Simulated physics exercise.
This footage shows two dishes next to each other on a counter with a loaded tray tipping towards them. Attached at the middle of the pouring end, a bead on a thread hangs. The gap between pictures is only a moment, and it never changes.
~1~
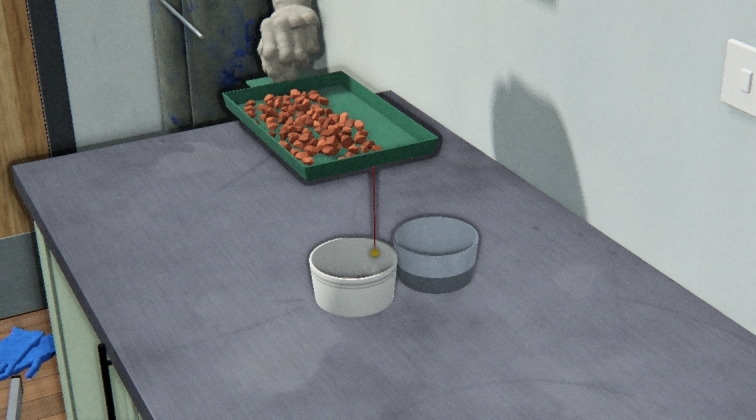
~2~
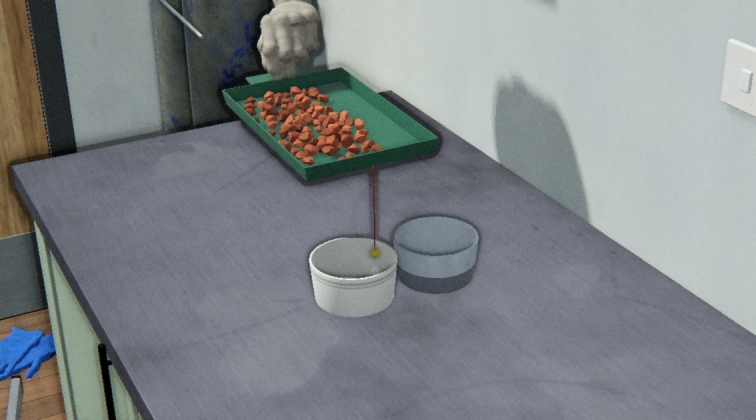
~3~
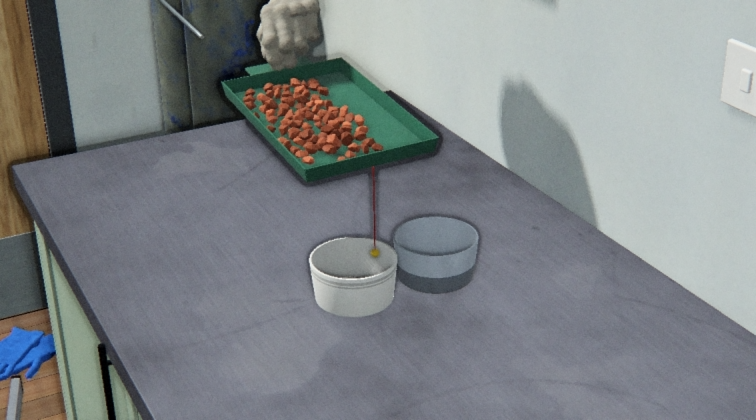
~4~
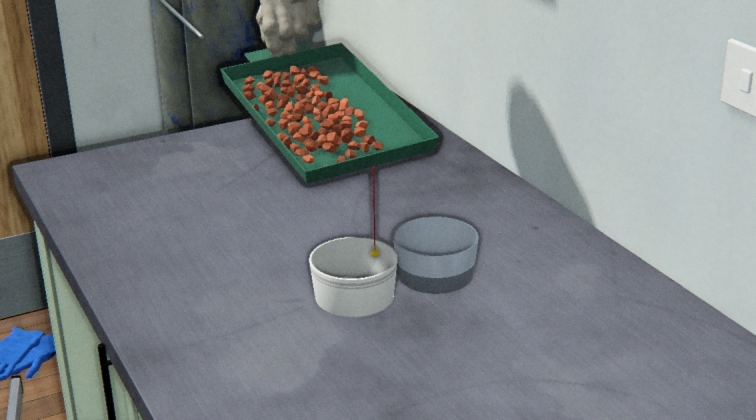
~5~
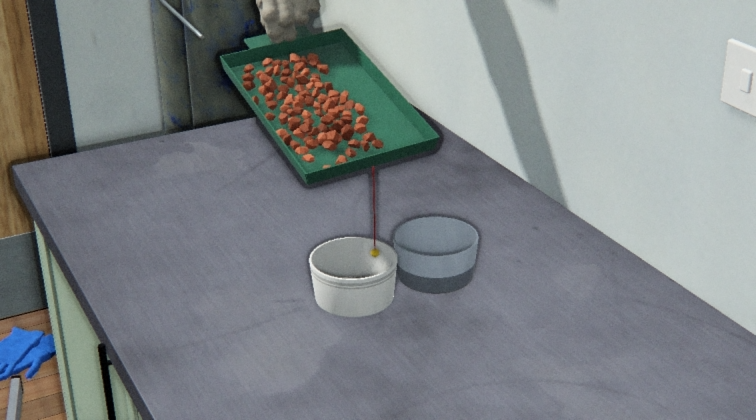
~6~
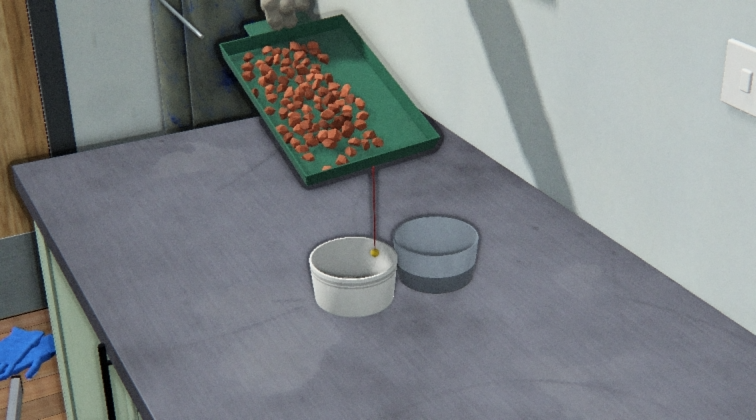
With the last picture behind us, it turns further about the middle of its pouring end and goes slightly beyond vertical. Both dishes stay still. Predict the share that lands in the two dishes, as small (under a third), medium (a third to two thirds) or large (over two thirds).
Small.
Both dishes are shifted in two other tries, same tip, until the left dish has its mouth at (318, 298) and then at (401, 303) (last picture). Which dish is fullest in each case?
In the first try it is the one to the left, in the second it is the one to the left.
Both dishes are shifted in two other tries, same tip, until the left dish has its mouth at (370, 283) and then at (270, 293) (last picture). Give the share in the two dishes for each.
Some 60 percent in the first case, 30 percent in the second.
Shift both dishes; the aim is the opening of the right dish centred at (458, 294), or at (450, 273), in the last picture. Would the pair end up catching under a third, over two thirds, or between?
Less than a third, then above two thirds.
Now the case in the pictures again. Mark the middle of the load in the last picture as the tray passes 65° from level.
I'd mark the middle close to (334, 148).
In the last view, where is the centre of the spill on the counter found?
Those pieces end up centred close to (357, 344).
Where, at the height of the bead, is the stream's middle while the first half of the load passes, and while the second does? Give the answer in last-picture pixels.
Earlier half at (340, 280), later half at (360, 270).
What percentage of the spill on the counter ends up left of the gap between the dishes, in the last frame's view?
Roughly 70 in a hundred.
Shortly afterwards, tray tipped steeply; all but a few on the tray; a little in the air.
Next, tray tipped past a quarter turn; near a quarter on the tray; near two thirds outside both; a little in the air.
Some moments later, tray tipped past a quarter turn; the whole lot outside both.
In the end, tray tipped past a quarter turn; none at all in the left dish; none at all in the right dish; the whole lot outside both.
